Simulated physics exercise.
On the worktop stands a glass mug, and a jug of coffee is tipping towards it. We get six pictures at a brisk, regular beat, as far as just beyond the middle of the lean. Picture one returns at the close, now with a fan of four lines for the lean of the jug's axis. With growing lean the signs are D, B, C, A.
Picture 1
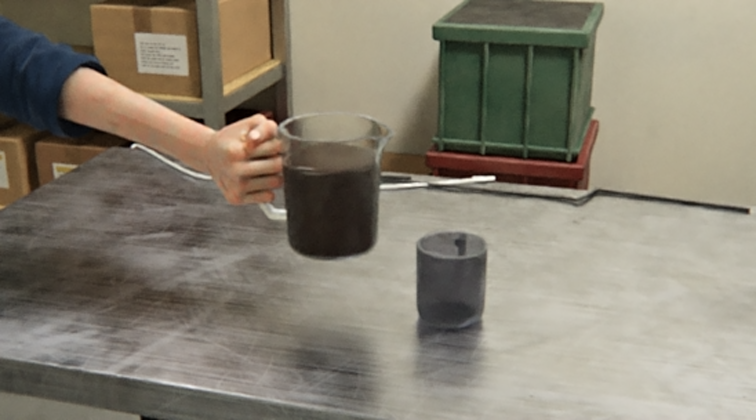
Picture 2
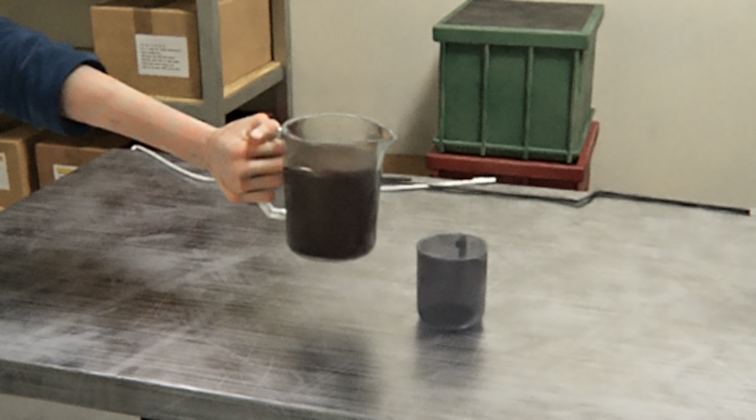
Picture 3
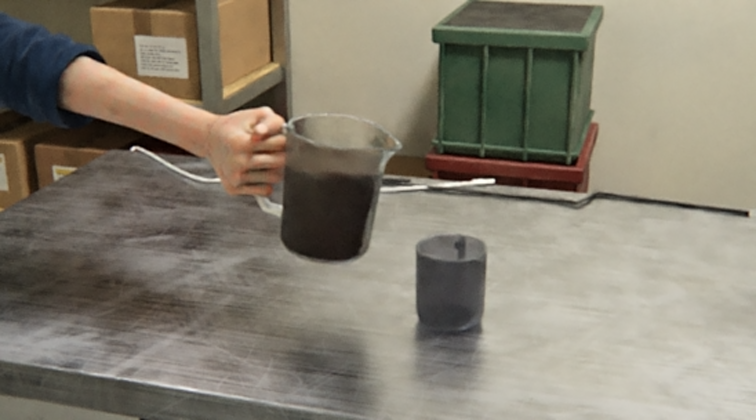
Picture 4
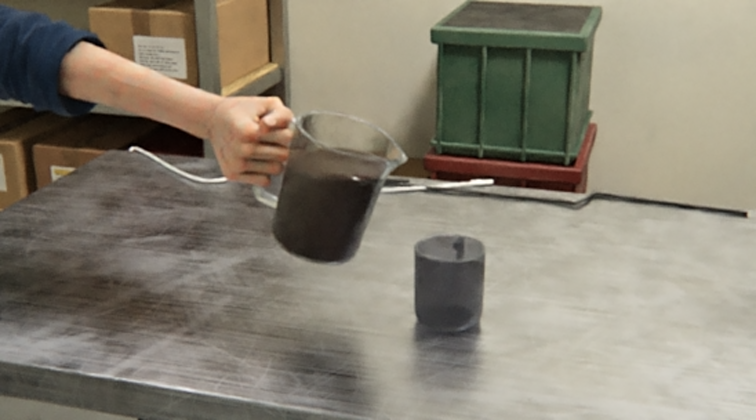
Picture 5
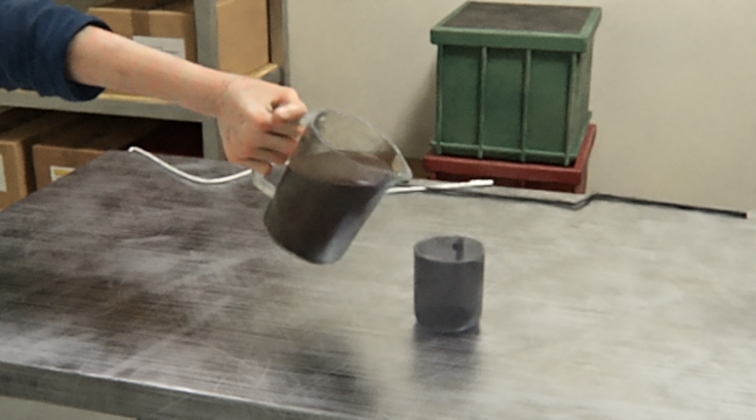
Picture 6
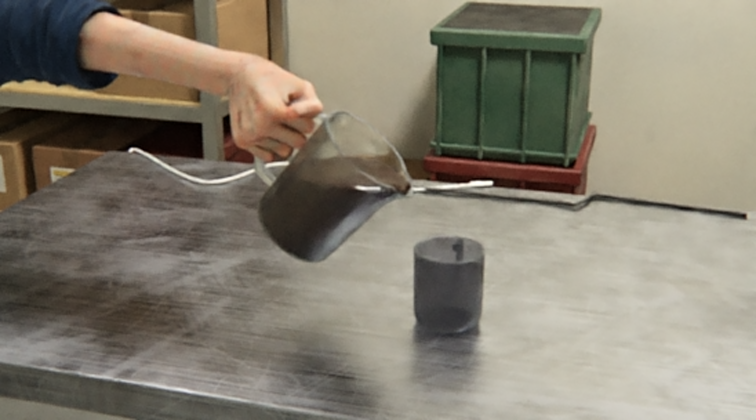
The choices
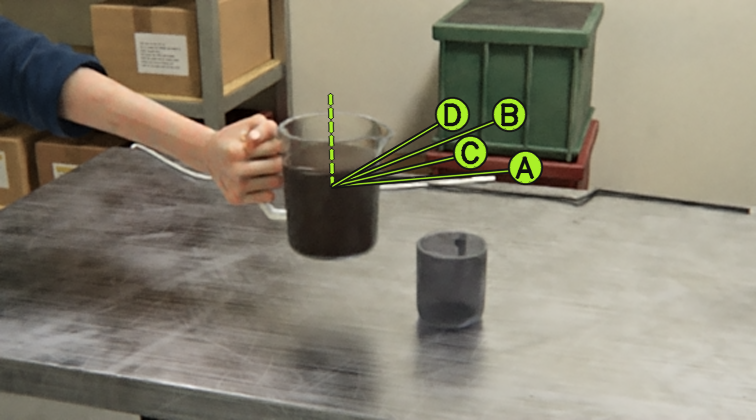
At a metal worktop, a hand gradually tilts a jug of dark liquid rightward near a glass mug.
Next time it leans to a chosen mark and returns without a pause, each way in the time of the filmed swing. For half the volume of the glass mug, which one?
Take D.
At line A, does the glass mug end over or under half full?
Over half.
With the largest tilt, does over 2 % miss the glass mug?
Yes, it does.
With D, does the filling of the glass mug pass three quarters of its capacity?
No, it does not.
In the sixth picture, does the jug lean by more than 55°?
No.
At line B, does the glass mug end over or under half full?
Over.
In lime, A at (509, 170); B at (494, 121); C at (454, 157); D at (438, 123).
With A, the glass mug ends with about 87 % of what it can hold; 25 % of the coffee is spilt.
With B, the glass mug ends with about 80 % of what it can hold.
With C, the glass mug ends with about 92 % of what it can hold; 9 % of the coffee is spilt.
With D, the glass mug ends with about 52 % of what it can hold.
